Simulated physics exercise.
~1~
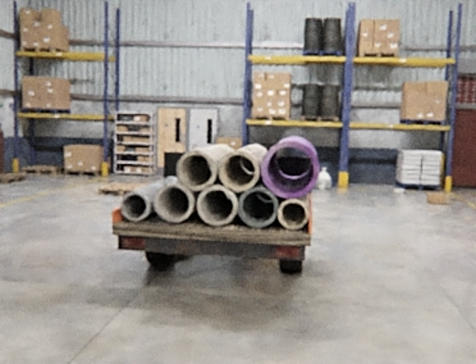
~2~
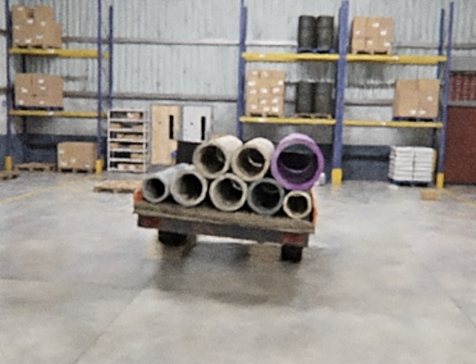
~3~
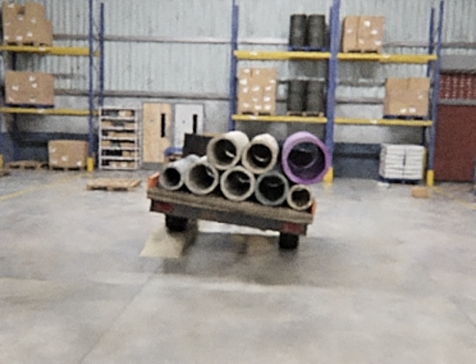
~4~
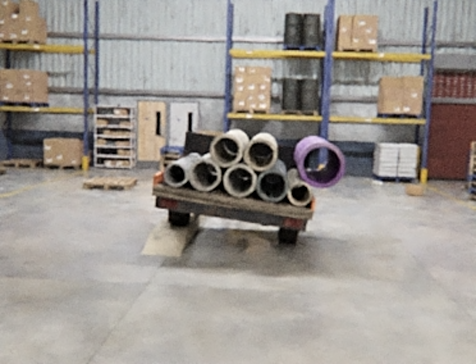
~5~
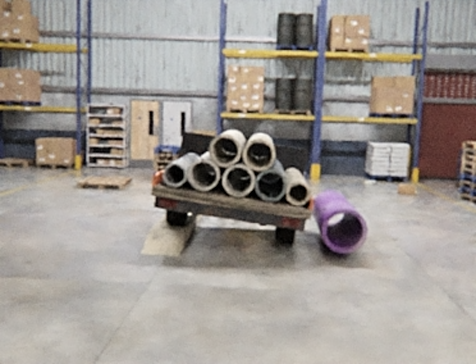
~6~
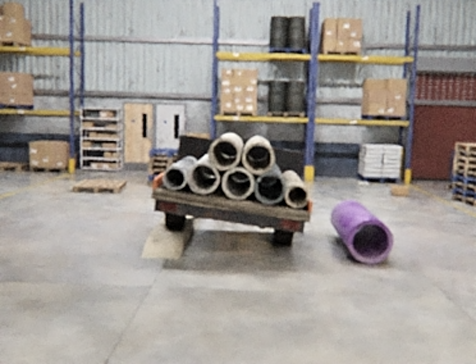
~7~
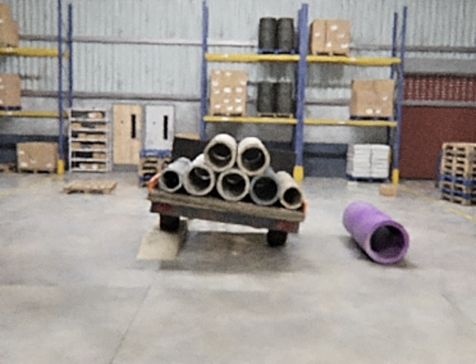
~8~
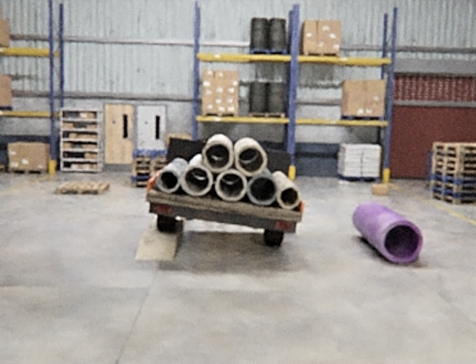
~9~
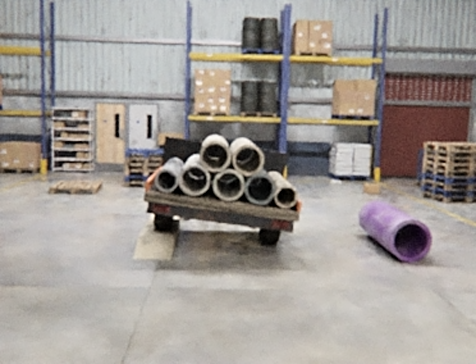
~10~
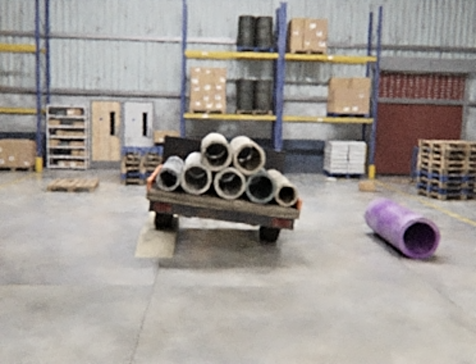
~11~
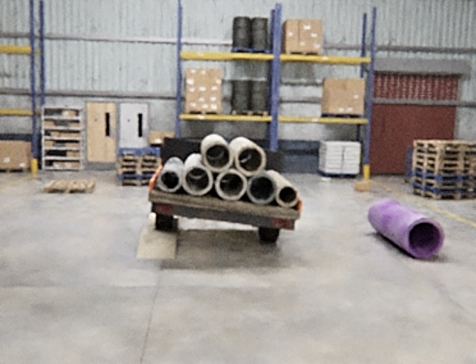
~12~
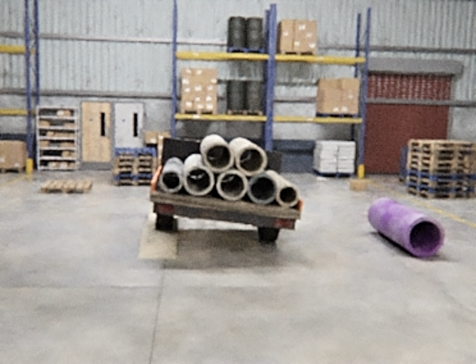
A low trailer carrying a stack of grey concrete pipes, with one purple pipe at the top right, is seen from behind in a warehouse with a pale floor, blue and yellow racks of boxes and wooden pallets. The trailer creeps forward and its left wheel climbs a small ramp, so the bed tilts down to the right. The purple pipe rolls off the right side and drops to the floor. It rolls a little farther right and comes to rest, while the grey pipes stay stacked on the tilted, halted trailer as the view drifts slightly sideways.
